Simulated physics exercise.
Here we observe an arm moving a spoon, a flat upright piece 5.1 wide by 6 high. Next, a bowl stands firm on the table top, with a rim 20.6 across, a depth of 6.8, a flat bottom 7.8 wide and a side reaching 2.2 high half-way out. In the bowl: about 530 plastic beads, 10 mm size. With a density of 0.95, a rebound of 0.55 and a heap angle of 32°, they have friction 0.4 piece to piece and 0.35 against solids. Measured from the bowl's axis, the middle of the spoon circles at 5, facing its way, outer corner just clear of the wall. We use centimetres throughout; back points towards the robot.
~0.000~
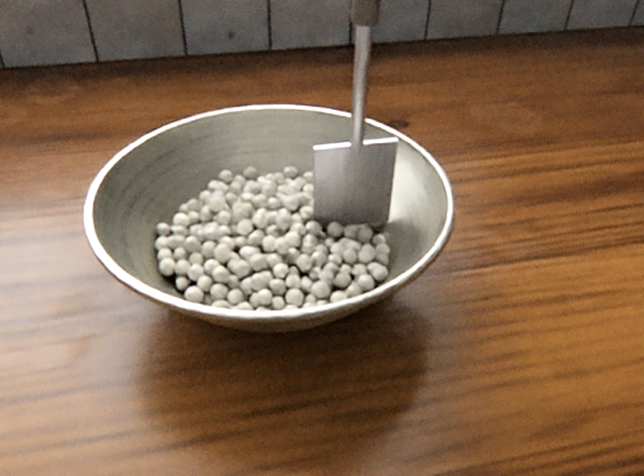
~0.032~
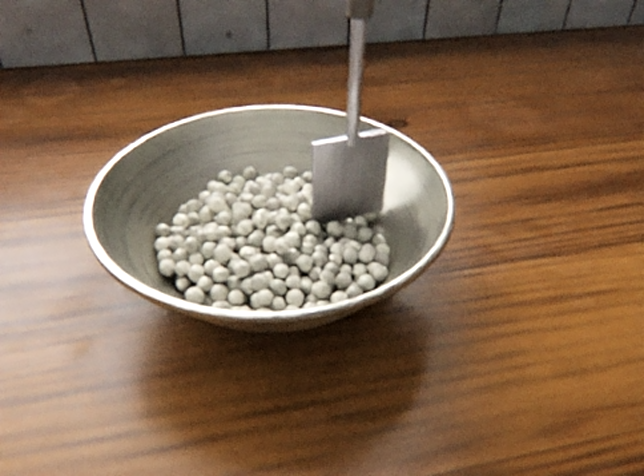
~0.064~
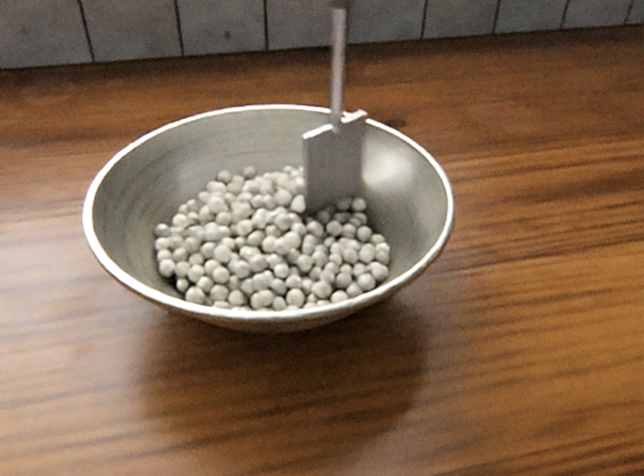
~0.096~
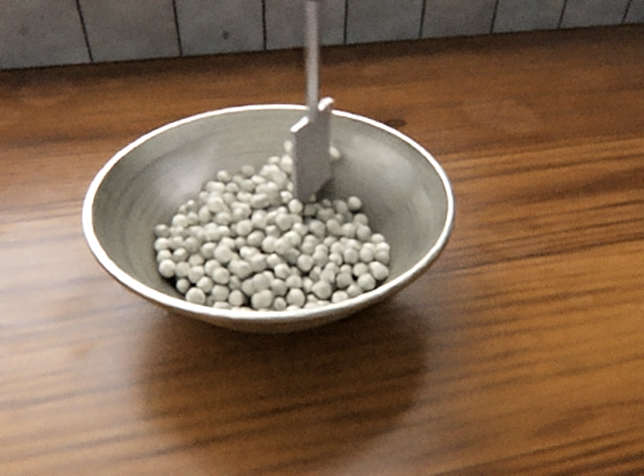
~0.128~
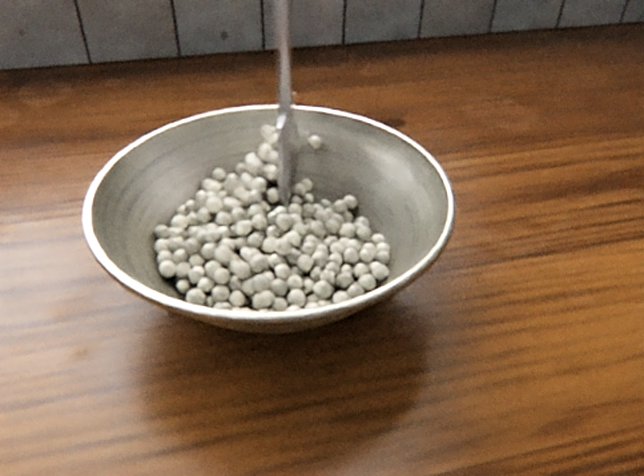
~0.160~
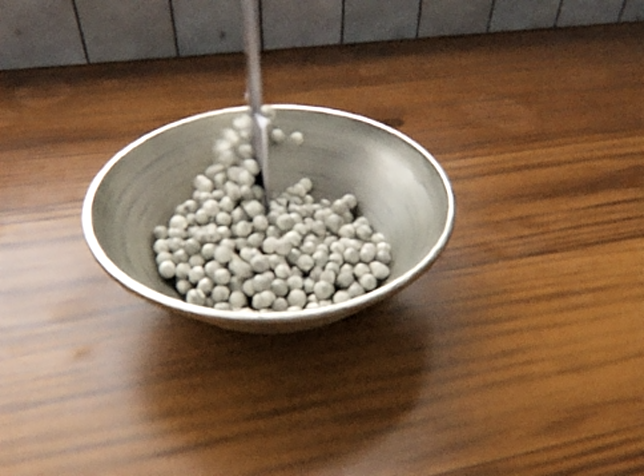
A flat metal spoon sweeps left through a bowl of pale beads, turning edge-on and piling some up.
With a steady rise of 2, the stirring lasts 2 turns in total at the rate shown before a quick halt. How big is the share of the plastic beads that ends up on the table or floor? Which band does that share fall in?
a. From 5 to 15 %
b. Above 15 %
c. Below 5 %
Below 5 %.
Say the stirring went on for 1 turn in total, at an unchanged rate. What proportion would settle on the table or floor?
Then roughly 0 percent.
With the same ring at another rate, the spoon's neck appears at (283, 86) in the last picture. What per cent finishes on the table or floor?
Roughly 0 percent of it.
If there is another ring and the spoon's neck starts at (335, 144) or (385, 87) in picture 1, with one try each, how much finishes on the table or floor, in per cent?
0 and 0 %.
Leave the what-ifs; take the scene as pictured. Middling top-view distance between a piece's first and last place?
Some 0 cm.
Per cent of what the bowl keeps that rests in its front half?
Around 55 percent of it.
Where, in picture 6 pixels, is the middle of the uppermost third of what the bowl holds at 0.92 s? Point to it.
Centre estimate: (291, 245).
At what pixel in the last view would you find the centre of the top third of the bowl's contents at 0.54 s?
Around (302, 248).
After 0.54 s, 337° round, highest piece 8 above the table; 518 in the bowl, 10 on the table or floor, 4 in flight or on the tool.
After 0.92 s, 224° round, highest piece 5 above the table; 516 in the bowl, 16 on the table or floor.
After 1.31 s, 0° round, highest piece 5 above the table; 516 in the bowl, 16 on the table or floor.
After 2.01 s, 0° round, highest piece 5 above the table; 516 in the bowl, 16 on the table or floor.
In the end, 516 in the bowl, 16 on the table or floor. That is 3 % on the table or floor.
